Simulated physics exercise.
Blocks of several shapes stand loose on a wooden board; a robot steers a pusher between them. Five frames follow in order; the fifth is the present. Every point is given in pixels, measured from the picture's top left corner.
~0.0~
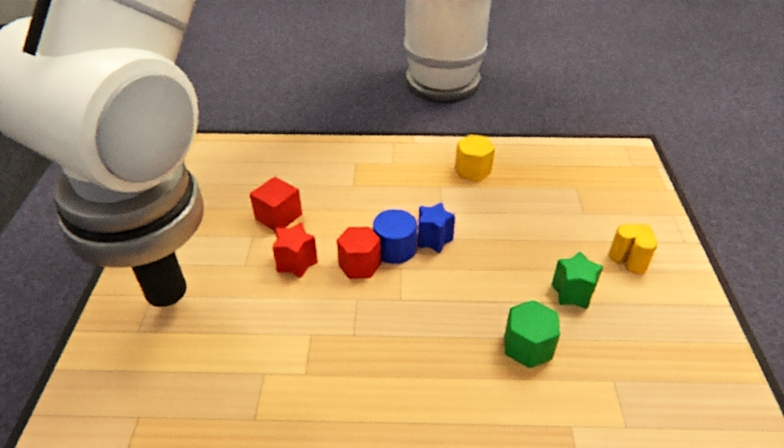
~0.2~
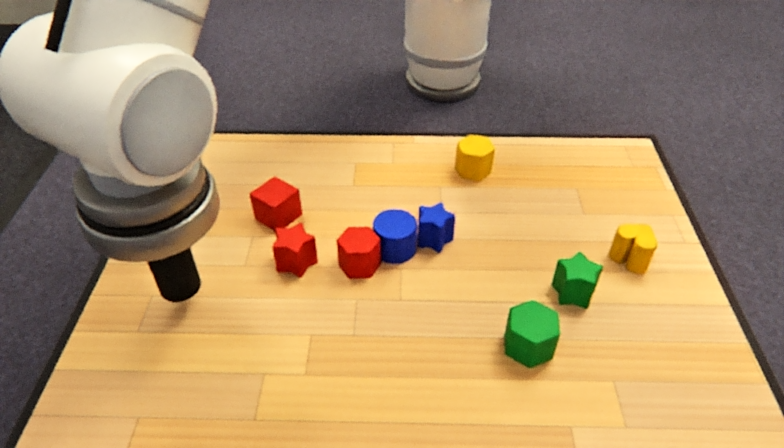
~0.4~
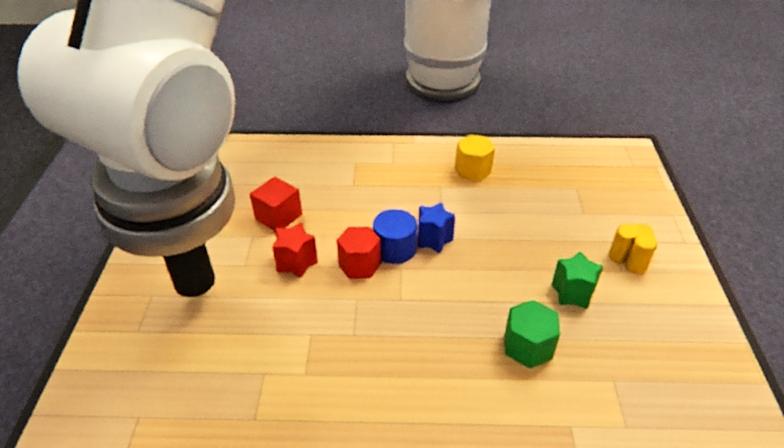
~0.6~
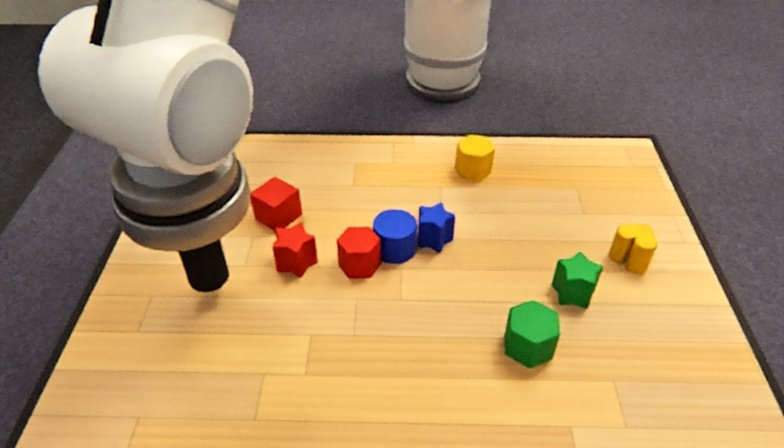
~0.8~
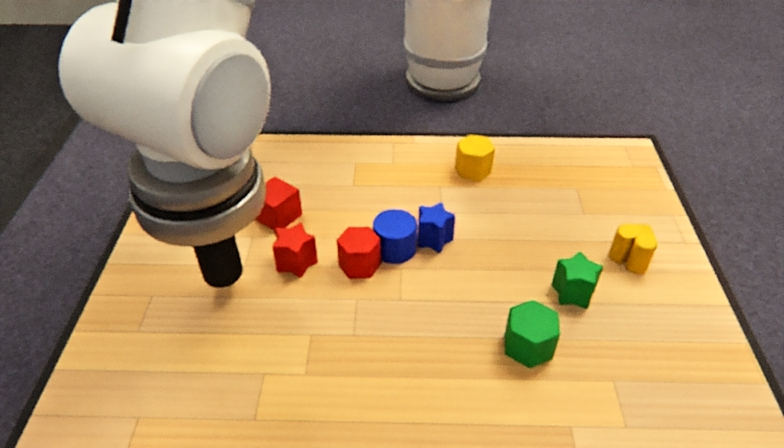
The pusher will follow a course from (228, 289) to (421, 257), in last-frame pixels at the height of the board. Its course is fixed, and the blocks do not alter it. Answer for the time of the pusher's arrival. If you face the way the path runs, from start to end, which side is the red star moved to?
It is displaced to the left.
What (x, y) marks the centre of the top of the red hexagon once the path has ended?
I predict (457, 244).
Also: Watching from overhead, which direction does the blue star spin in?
Answer: Anticlockwise.
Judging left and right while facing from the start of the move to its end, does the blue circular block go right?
It seems so.
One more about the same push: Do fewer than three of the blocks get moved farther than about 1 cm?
No.
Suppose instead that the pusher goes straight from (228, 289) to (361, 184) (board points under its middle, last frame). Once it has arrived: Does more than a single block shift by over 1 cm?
Final answer: No.
The first path, step by step. One third of the way, pusher (292, 260); red star (316, 225), turned 30° anticlockwise.
Two thirds of the way, pusher (358, 249); red star (337, 218), turned 115° anticlockwise; red hexagon (397, 237), turned 15° clockwise; blue circular block (432, 220); blue star (463, 203), turned 25° anticlockwise.
At the end, pusher (421, 241); red star (337, 218), turned 115° anticlockwise; red hexagon (457, 244), turned 55° clockwise; blue circular block (484, 222); blue star (477, 195), turned 85° anticlockwise.
